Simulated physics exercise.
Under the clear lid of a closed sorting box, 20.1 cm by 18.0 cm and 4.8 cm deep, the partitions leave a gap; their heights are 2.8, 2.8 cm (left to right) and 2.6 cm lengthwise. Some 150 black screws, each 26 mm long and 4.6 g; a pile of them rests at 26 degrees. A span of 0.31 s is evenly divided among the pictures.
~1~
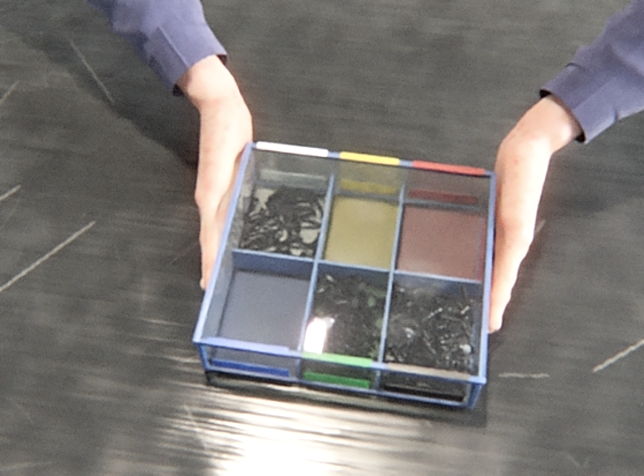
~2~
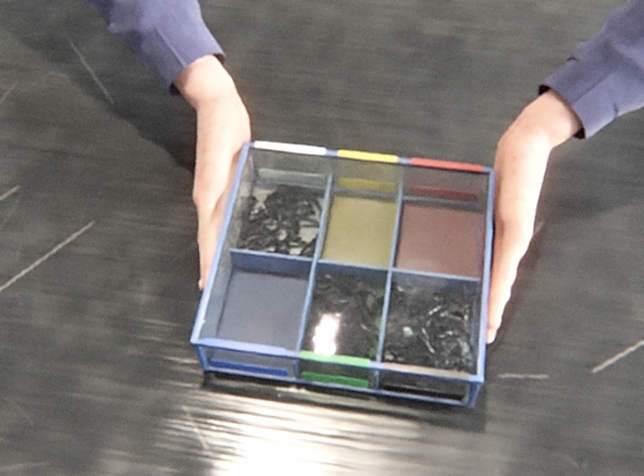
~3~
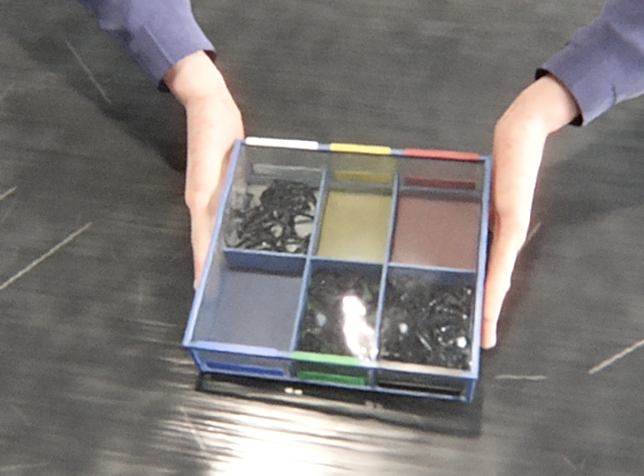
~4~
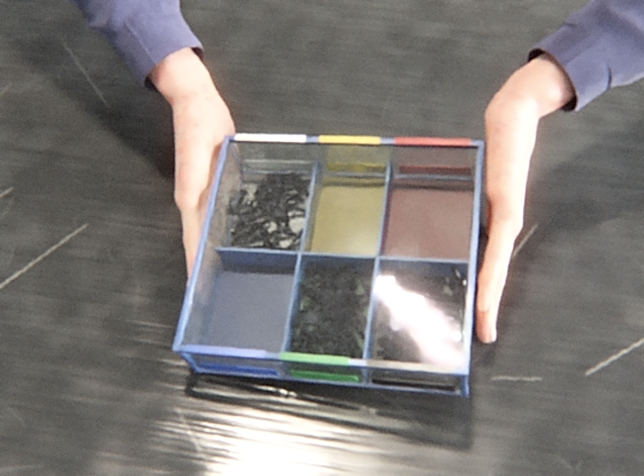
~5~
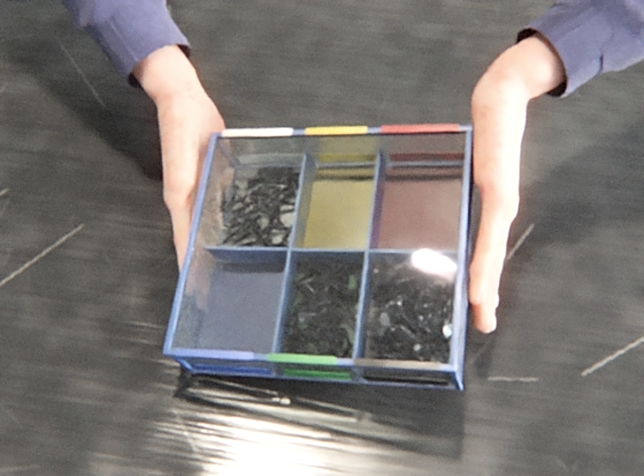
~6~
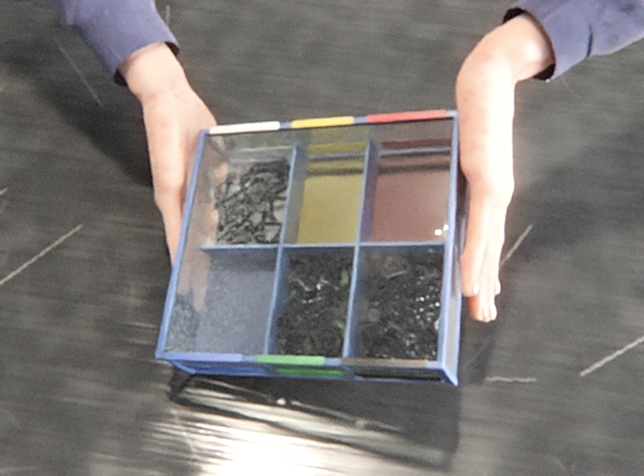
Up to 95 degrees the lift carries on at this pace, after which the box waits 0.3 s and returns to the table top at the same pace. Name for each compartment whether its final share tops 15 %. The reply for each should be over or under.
For red it is under, for blue it is over, for green it is over, for yellow it is under, for white it is over, for black it is over.
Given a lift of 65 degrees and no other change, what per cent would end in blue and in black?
Shares: Blue 5 and black 40, per cent.
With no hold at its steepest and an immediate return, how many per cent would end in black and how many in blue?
Black 35, blue 15.
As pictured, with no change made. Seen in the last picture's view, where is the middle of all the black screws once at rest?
Near (311, 347).
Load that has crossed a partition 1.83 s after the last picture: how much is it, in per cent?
Close to 25 in a hundred.
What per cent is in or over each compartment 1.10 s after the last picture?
Red 0, blue 15, green 30, yellow 0, white 20, black 35.
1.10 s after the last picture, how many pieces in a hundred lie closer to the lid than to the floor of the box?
50 %.
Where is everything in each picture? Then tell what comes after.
The first picture shows box tilt 0 degrees, front corners at (200, 339) and (479, 378); green 30 %, white 25 %, black 45 %.
The second picture shows box tilt 1 degrees, front corners at (198, 340) and (477, 377).
The third picture shows box tilt 6 degrees, front corners at (190, 343) and (471, 374), lowest corner left front.
The fourth picture shows box tilt 11 degrees, front corners at (180, 346) and (462, 370), lowest corner left front.
The fifth picture shows box tilt 16 degrees, front corners at (170, 350) and (450, 366), lowest corner left front.
The sixth picture shows box tilt 22 degrees, front corners at (163, 354) and (438, 363), lowest corner left front; green 30 %, white 25 %, black 45 %.
Then, 1.10 s after the last picture, tilt 95 degrees; blue 15 %, green 30 %, white 20 %, black 35 %.
Then, 1.83 s after the last picture, tilt 47 degrees; blue 20 %, green 25 %, white 20 %, black 35 %.
Then, 2.59 s after the last picture, tilt 0 degrees; blue 20 %, green 25 %, white 20 %, black 30 %.
In the end, red 0 %, blue 20 %, green 25 %, yellow 0 %, white 20 %, black 30 %.
